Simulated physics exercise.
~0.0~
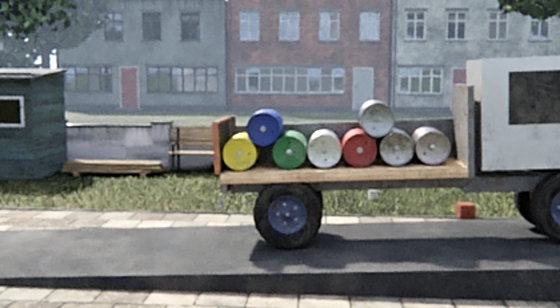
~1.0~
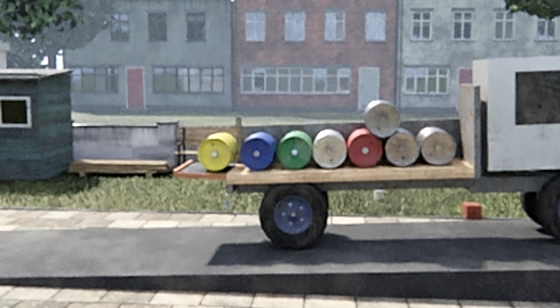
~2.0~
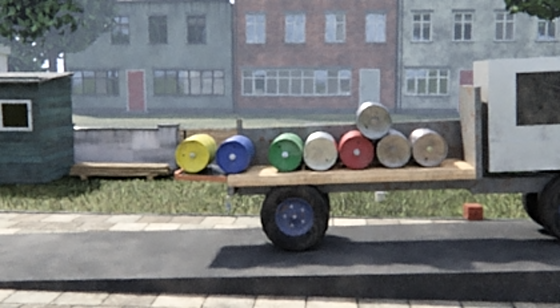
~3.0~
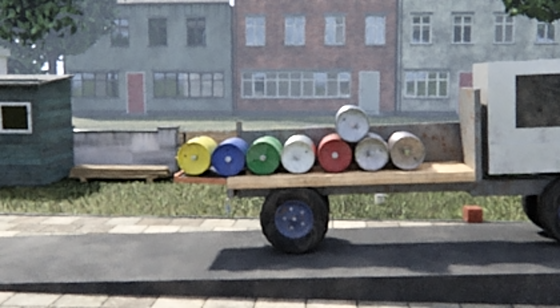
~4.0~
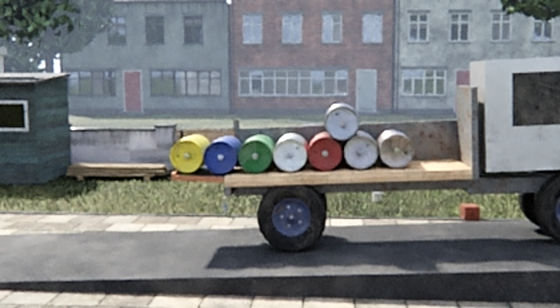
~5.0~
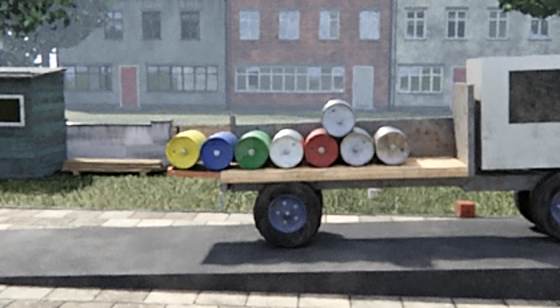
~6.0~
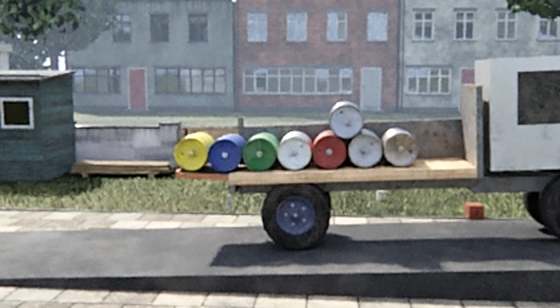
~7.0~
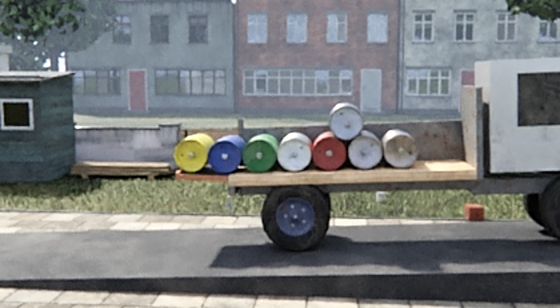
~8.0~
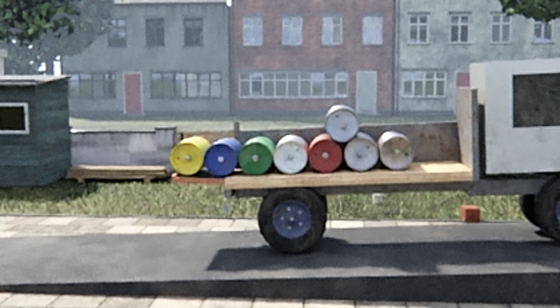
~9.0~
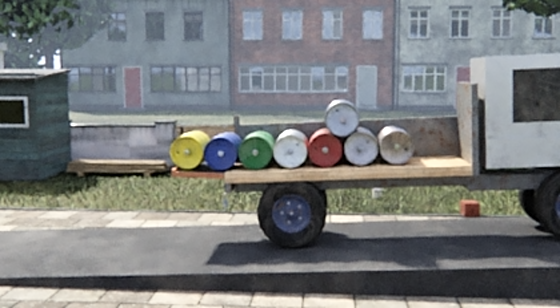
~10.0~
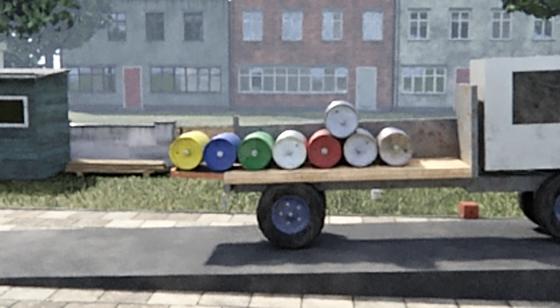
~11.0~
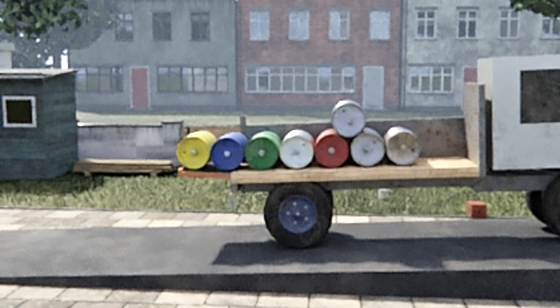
The footage shows a parked truck's flatbed stacked with colourful barrels as its left tailgate drops open. The yellow barrel rolls left onto the gate, the blue one drops and follows, and the others shift left before all settle aboard, with one pale barrel still on top.
